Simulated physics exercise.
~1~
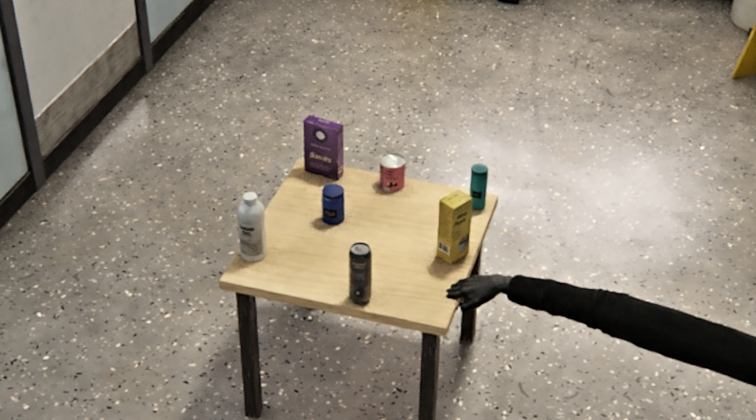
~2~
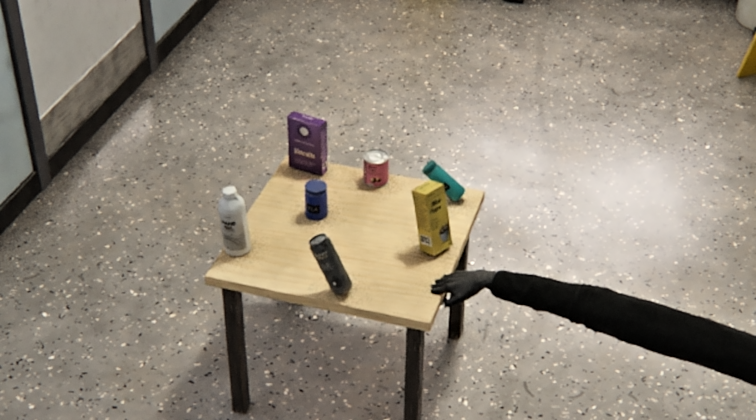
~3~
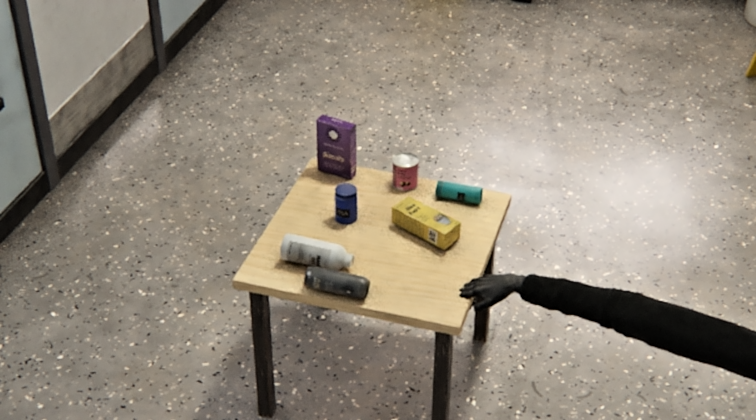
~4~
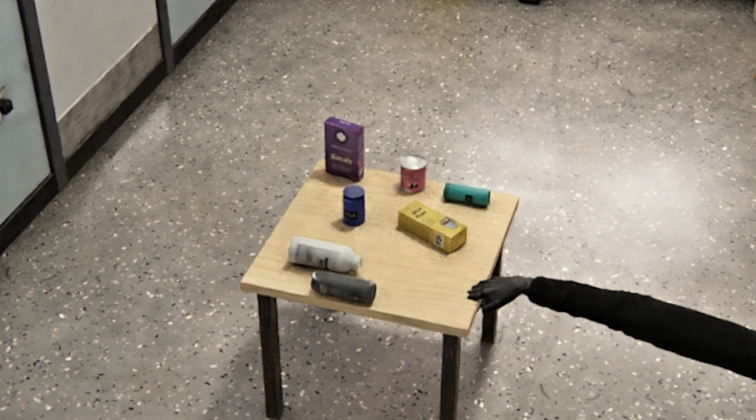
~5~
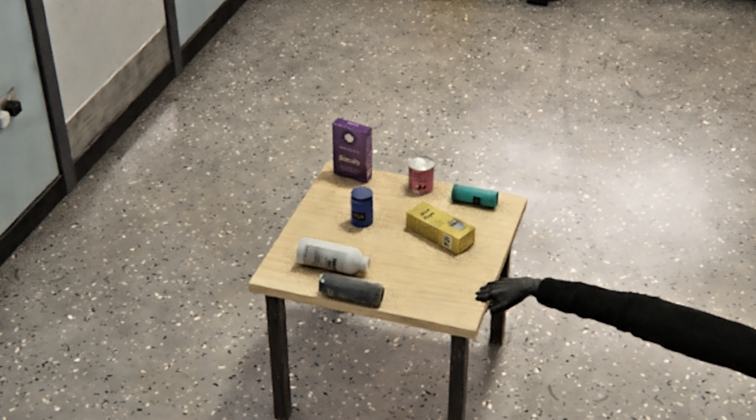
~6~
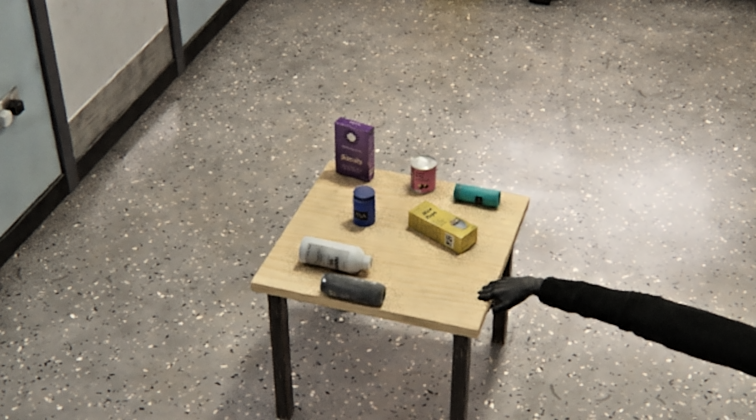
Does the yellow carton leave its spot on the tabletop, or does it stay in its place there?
The yellow carton leaves its spot. It tips over as the table is moved and ends up lying on its side, still on the tabletop.
A pale wooden side table with dark legs stands on a speckled floor, seen from above, with a black-sleeved arm reaching from the right to its near corner. Seven things stand on it, with a purple packet, pink tin and turquoise shaker towards the back, a blue jar in the middle, a white bottle at left, a yellow carton at right and a grey can in front. The table shifts left, and the shaker, carton and can tip. It then jerks back right, and the bottle goes over too. Finally four lie toppled on the tabletop, while the packet, tin and jar remain upright.
